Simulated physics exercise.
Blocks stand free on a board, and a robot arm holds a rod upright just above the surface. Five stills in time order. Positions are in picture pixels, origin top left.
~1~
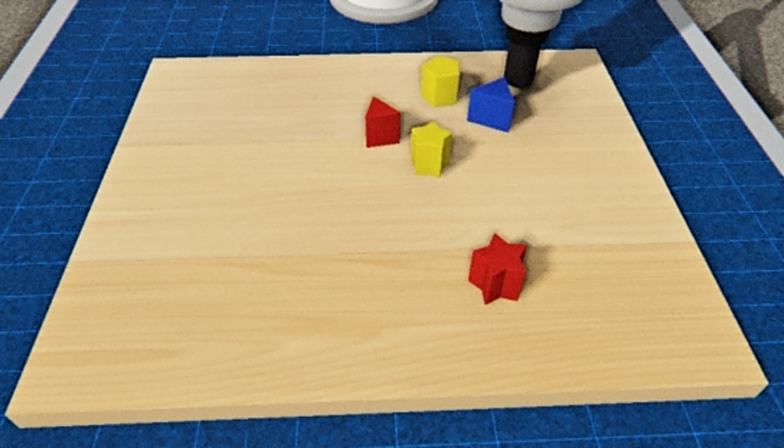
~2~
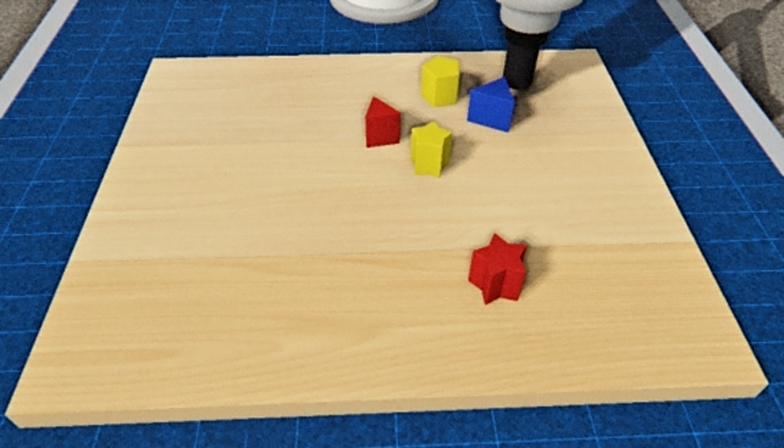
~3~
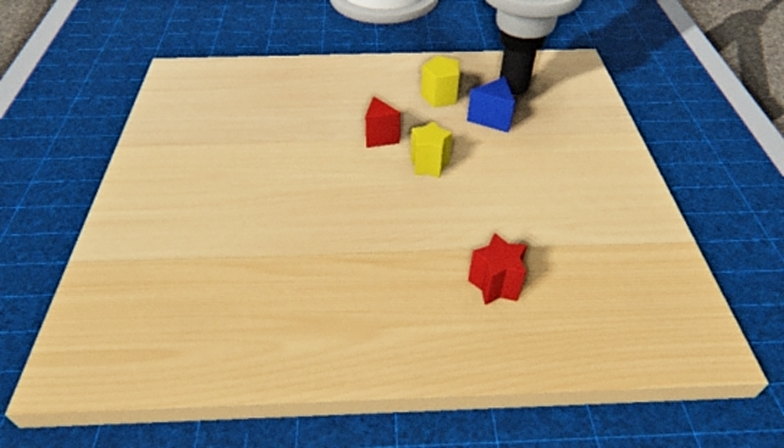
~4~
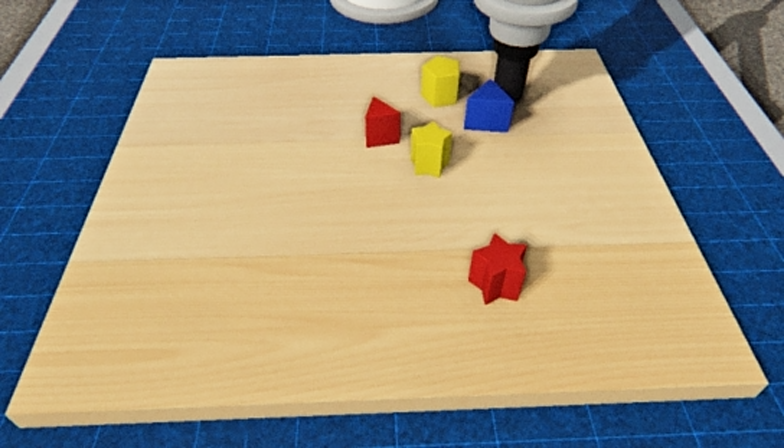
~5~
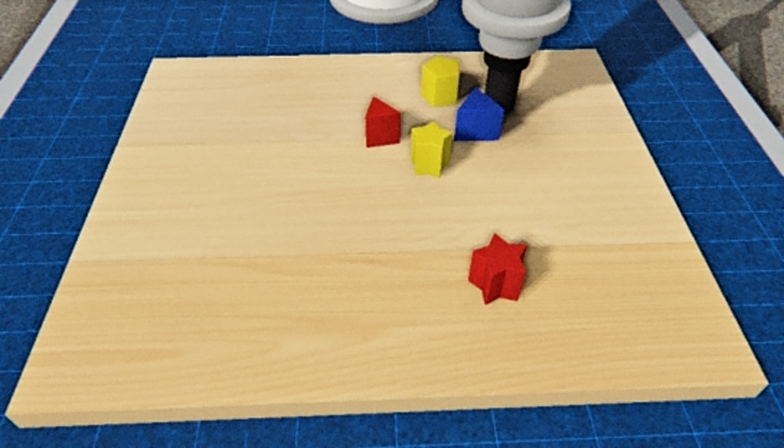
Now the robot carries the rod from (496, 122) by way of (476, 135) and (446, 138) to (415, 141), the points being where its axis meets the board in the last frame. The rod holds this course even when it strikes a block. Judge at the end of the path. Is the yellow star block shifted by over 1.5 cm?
I'd say yes.
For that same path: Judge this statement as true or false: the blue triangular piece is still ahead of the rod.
The statement is correct.
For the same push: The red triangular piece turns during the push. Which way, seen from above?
The red triangular piece rotates clockwise.
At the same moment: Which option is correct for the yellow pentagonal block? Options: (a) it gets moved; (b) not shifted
The answer is b.
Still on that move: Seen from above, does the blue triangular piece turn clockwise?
Final answer: No.
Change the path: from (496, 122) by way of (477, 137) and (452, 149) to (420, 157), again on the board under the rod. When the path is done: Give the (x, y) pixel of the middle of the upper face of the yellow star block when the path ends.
That would be at about pixel (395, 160).
On the path given first. One third of the way, rod at (478, 120); blue triangular piece at (456, 115).
Two thirds of the way, rod at (447, 124); yellow star block at (419, 141), turned 55° anticlockwise; blue triangular piece at (424, 119).
At the end, rod at (415, 126); red triangular piece at (366, 107), turned 30° clockwise; yellow star block at (418, 142), turned 65° anticlockwise; yellow pentagonal block in place; blue triangular piece at (396, 125), turned 25° anticlockwise.
